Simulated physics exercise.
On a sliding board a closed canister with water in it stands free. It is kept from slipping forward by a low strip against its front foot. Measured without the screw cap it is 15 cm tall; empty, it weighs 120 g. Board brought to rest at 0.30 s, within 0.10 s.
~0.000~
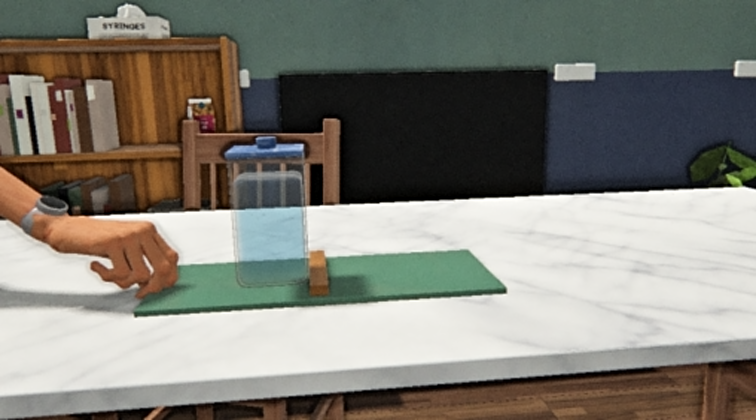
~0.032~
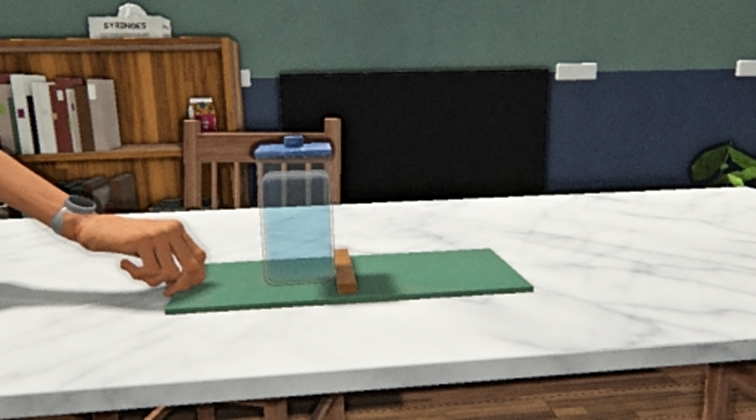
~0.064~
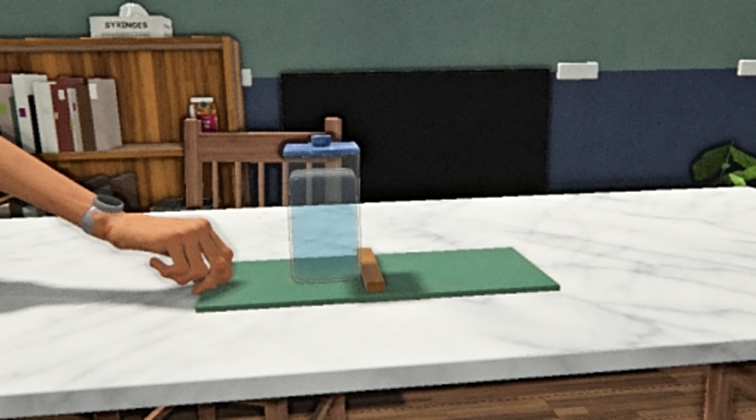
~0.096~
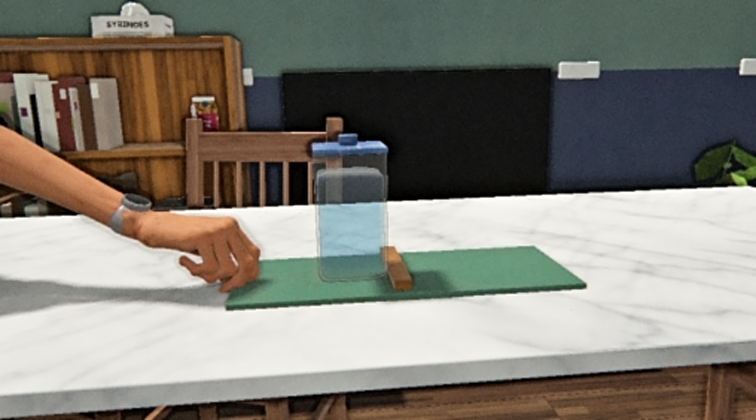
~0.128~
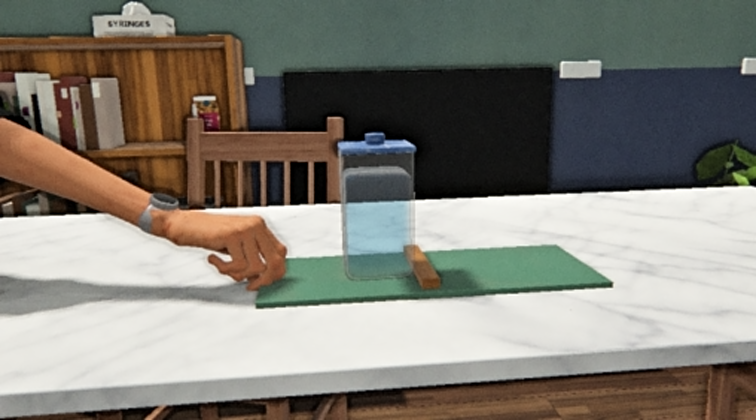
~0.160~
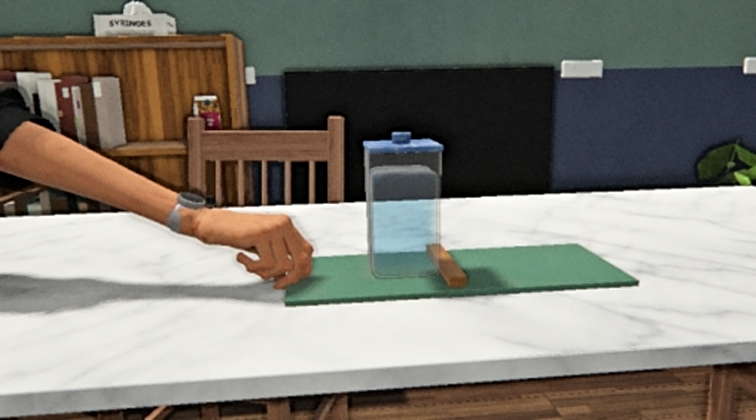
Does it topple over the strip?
Knocked down.
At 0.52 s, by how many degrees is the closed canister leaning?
I'd put it at close to 40 degrees off upright.
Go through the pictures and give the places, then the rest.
In the first frame, it has moved 0.0 cm; in the closed canister the surface runs from (235, 178) to (302, 175), rim (302, 155).
In the second frame, it has moved 3.1 cm; in the closed canister the surface runs from (262, 177) to (328, 174).
In the third frame, it has moved 6.1 cm; in the closed canister the surface runs from (289, 175) to (354, 172).
In the fourth frame, it has moved 9.2 cm; in the closed canister the surface runs from (316, 174) to (381, 172).
In the fifth frame, it has moved 12.3 cm; in the closed canister the surface runs from (343, 174) to (407, 171).
In the sixth frame, it has moved 15.4 cm; in the closed canister the surface runs from (369, 172) to (433, 170).
Then, 0.40 s in, the board moves at 0.00 m/s; the closed canister leans 12°.
Then, 0.52 s in, the closed canister leans 40°.
Then, 0.68 s in, the closed canister lies on its side.
Then, 0.90 s in, the closed canister lies on its side.
Finally, the closed canister lies on its side.
